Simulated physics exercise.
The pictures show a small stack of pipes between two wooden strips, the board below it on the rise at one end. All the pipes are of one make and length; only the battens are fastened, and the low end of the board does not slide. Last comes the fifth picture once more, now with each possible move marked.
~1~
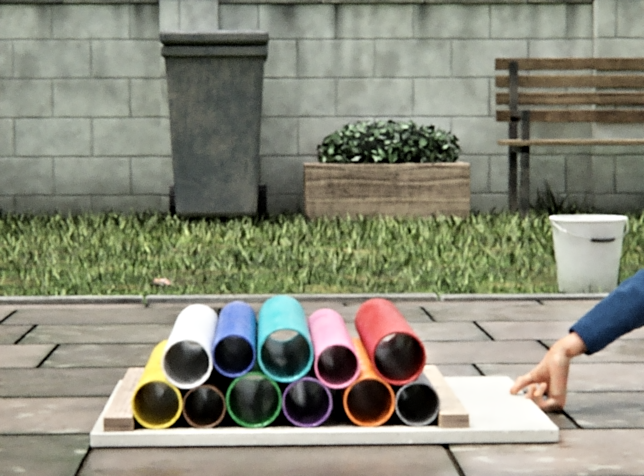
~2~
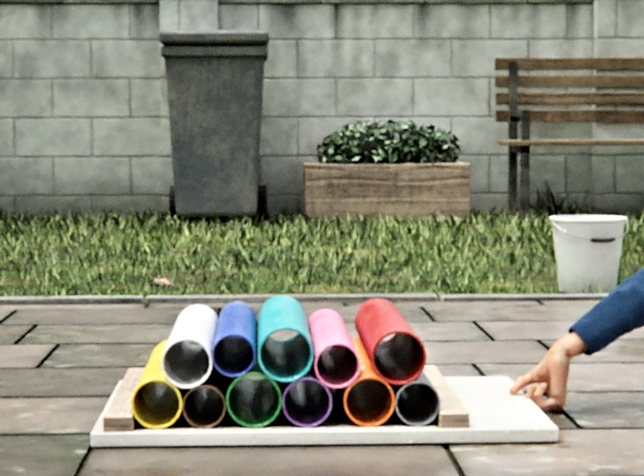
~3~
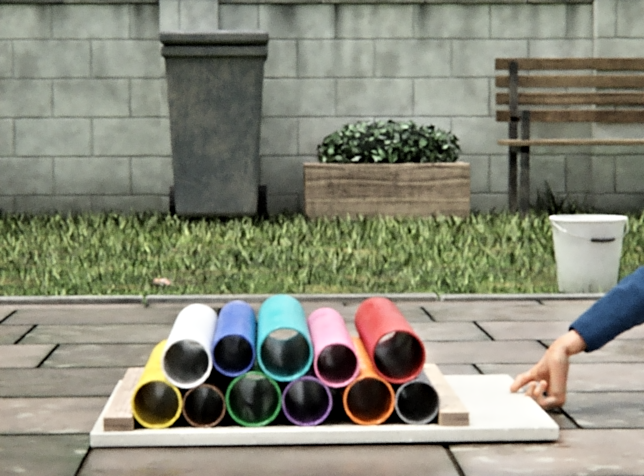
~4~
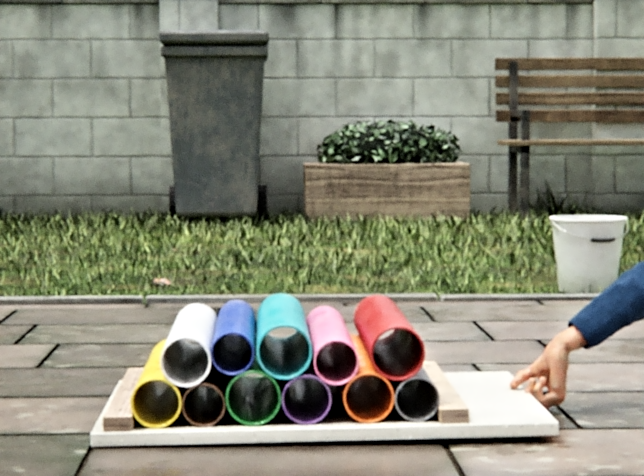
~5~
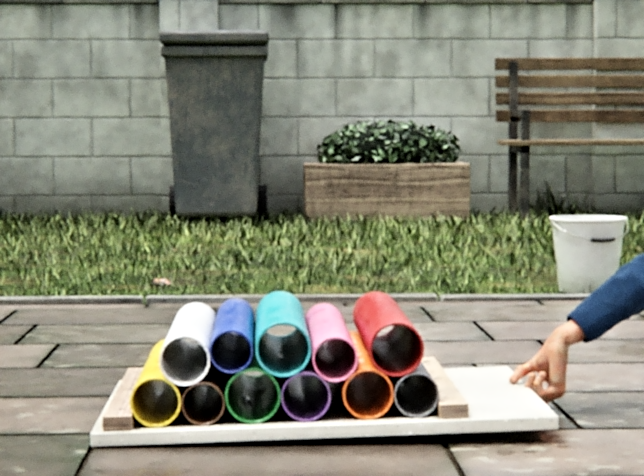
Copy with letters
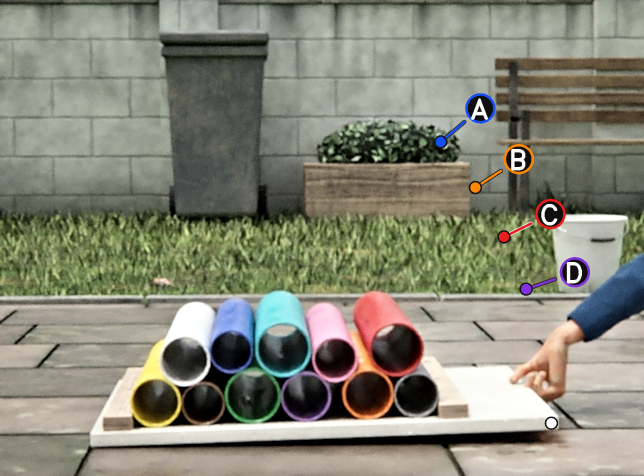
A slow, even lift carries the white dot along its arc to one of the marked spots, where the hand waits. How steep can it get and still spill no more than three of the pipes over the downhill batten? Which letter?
C is the limit.
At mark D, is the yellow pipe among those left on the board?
The yellow pipe: Yes.
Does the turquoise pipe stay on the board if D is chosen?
The turquoise pipe: Yes.
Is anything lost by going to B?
At B: Yes.
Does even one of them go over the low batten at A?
Yes, at A.
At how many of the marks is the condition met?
Two of the four.
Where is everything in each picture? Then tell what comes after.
Pink pipe (337, 365); red pipe (399, 357); turquoise pipe (286, 355), in the first frame.
Turquoise pipe (286, 354); white pipe (187, 363), in the second frame.
Board (320, 401); orange pipe (369, 400); grey pipe (417, 402); purple pipe (307, 401), in the third frame.
Board (320, 399); yellow pipe (156, 403); brown pipe (204, 405), in the fourth frame.
Board (319, 396); yellow pipe (156, 402); brown pipe (203, 404), in the fifth frame.
On the marked copy, A at (441, 142); B at (475, 188); C at (504, 237); D at (526, 289); the white dot at (551, 424).
With C. Early on, board at 16°.
Further on, board at 26°.
At the end, board at 26°, two over the low batten (white, blue).
As for the rest, A eleven over the low batten; B four over the low batten (pink, turquoise, white, blue); D none over the low batten.
